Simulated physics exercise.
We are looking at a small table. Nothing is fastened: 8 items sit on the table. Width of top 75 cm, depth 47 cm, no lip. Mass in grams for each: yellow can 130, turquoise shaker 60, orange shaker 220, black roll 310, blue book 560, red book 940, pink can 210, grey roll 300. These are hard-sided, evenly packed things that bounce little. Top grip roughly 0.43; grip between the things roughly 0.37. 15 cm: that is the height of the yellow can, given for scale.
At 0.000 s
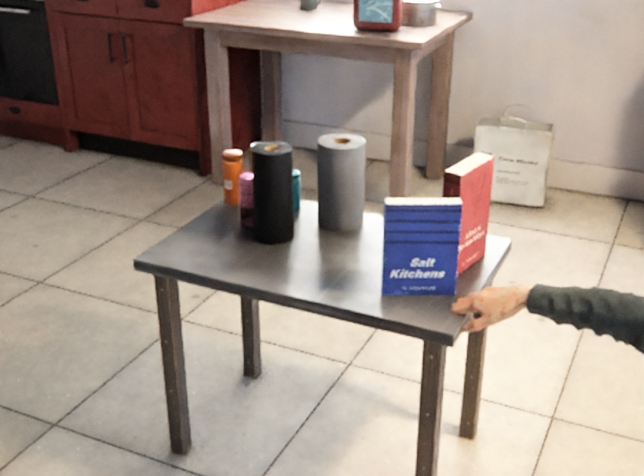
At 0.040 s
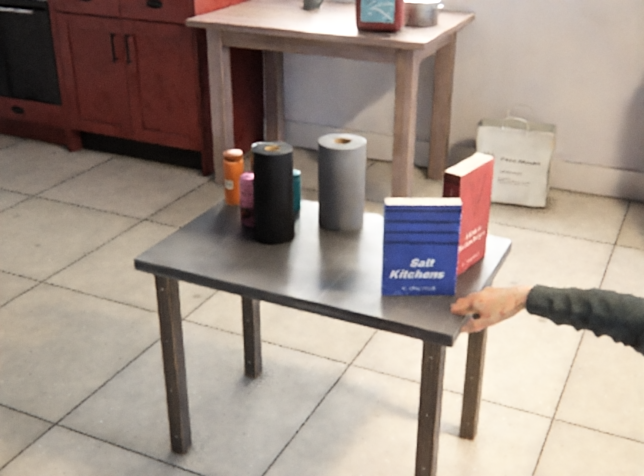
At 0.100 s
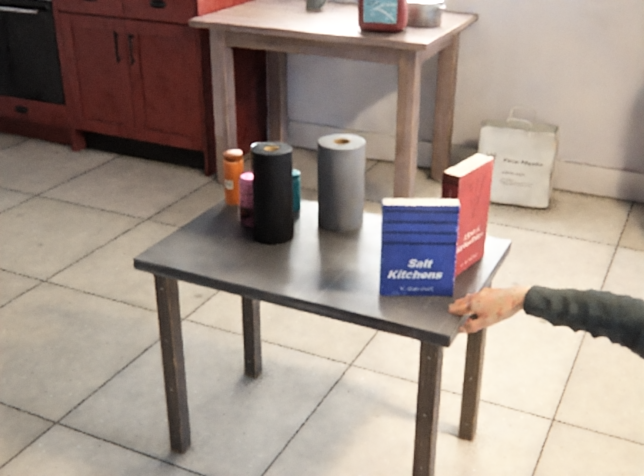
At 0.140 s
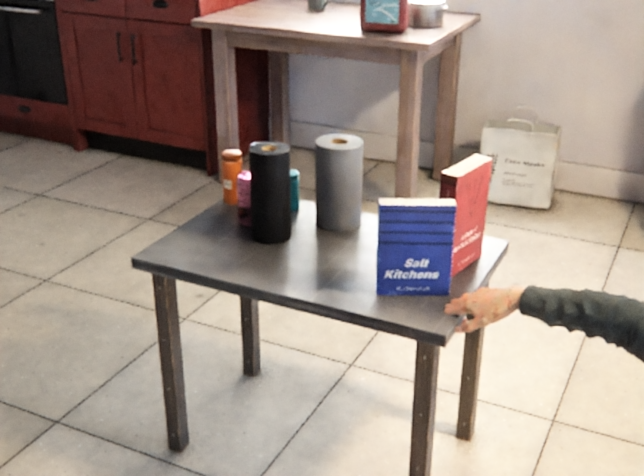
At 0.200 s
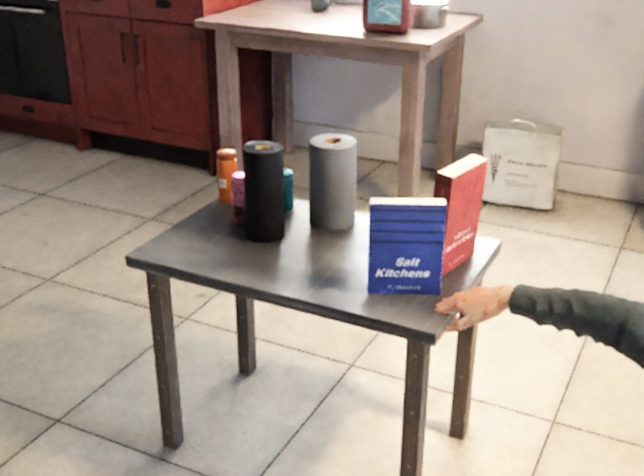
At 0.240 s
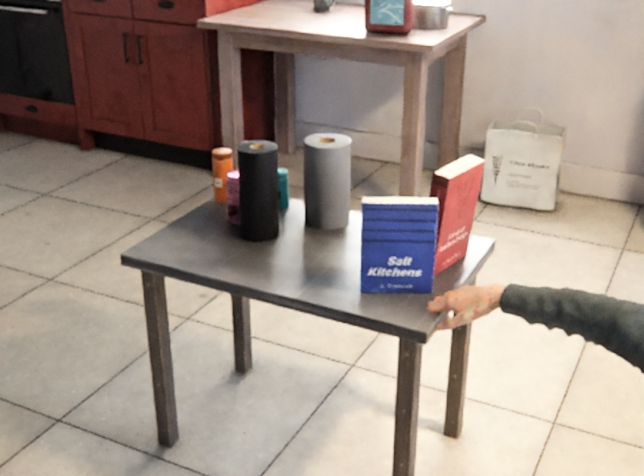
A hand at the right corner of a small dark table slowly sliding it left, the red book leaning slightly.
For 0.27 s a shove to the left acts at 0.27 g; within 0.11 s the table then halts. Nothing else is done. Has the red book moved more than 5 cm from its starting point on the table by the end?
Most likely it gets displaced.
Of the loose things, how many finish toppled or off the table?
The tally is 3.
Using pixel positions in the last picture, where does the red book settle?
Roughly (466, 466).
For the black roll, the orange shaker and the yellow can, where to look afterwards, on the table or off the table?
Once it all settles, the black roll stays on its surface, the orange shaker leaves its surface and the yellow can leaves its surface.
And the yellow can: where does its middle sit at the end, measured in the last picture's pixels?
Close to pixel (207, 329) in the final view.
Around 0.64 s, table 14 cm from its start; orange shaker and red book now off the table; yellow can at 56° to upright; blue book shifted 2 cm.
Around 0.84 s, table 14 cm from its start; yellow can now off the table; turquoise shaker shifted 2 cm; grey roll shifted 2 cm.
Around 1.04 s, table 14 cm from its start; blue book shifted 2 cm; turquoise shaker shifted 2 cm; pink can shifted 2 cm.
Finally (2.6 s), off the table, yellow can, orange shaker and red book; the other 5 still in place (within 5 cm). In the last view, red book near (466, 466).
